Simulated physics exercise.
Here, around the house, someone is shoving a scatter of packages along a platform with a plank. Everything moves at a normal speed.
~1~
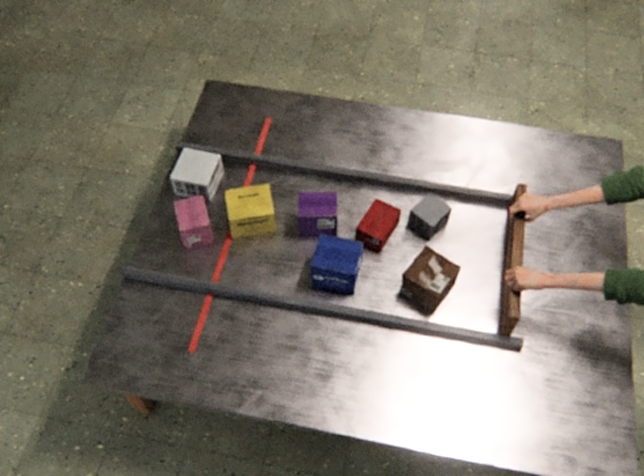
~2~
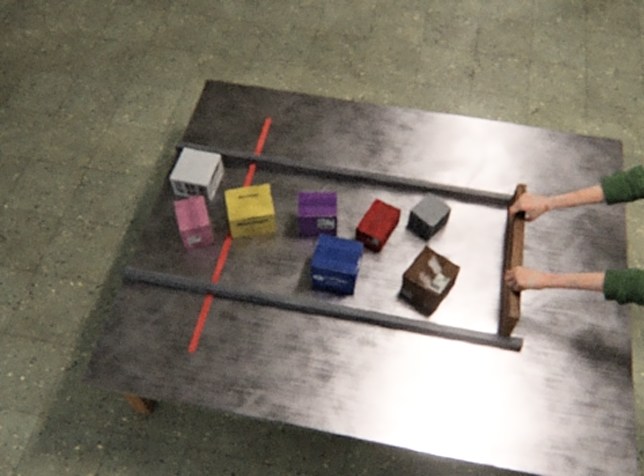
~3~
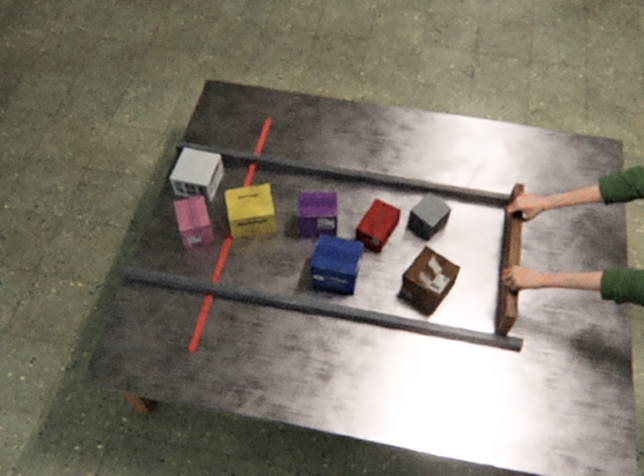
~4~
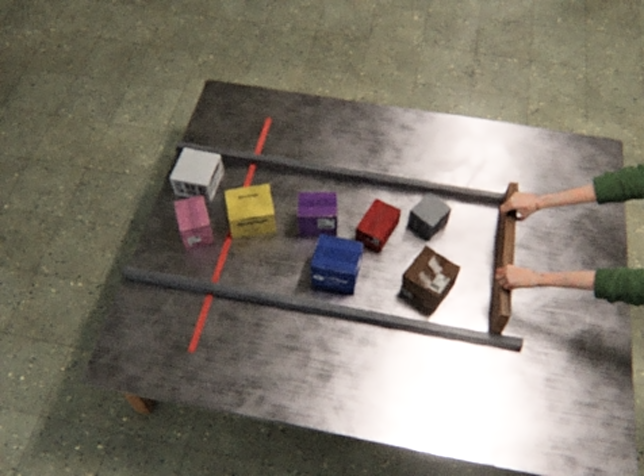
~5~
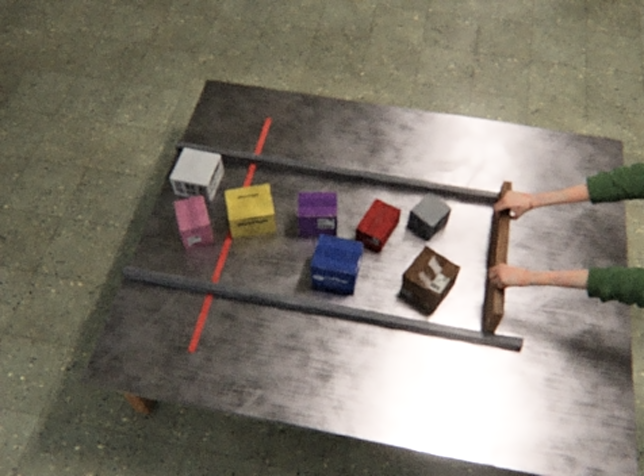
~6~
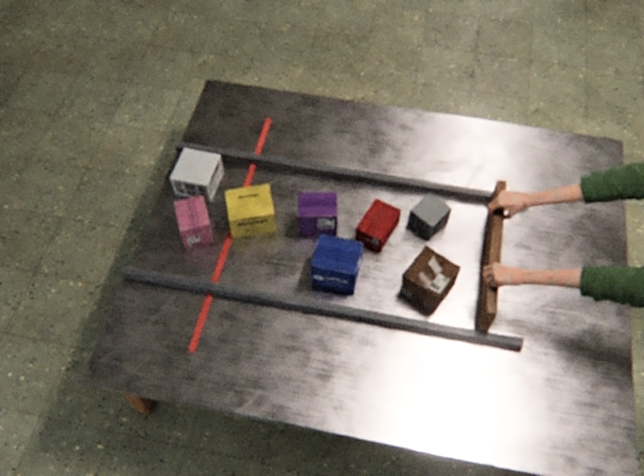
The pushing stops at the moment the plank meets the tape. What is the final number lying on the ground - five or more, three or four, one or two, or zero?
I reckon the ones pushed off reach one but not past two.
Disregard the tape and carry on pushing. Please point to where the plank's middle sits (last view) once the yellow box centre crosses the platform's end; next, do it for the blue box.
Roughly (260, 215); roughly (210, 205).
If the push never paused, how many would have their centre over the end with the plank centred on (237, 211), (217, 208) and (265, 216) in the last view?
2, 3, 1.
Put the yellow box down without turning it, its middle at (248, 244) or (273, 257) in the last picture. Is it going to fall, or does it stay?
Result for the yellow box: It leaves the top at position one; it leaves the top at position two.
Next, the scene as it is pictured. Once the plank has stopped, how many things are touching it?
2 in contact.
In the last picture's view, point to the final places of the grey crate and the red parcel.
First (228, 189), then (197, 206).
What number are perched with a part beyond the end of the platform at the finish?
I'd say 2 of them.
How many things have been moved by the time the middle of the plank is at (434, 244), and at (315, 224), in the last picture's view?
First 2 and then 7.
Early on, none off yet; white crate at rest near (198, 175); pink box at rest near (194, 223); yellow box at rest near (251, 211).
Finally, the number that fall off is one or two; lost, yellow box and pink box.
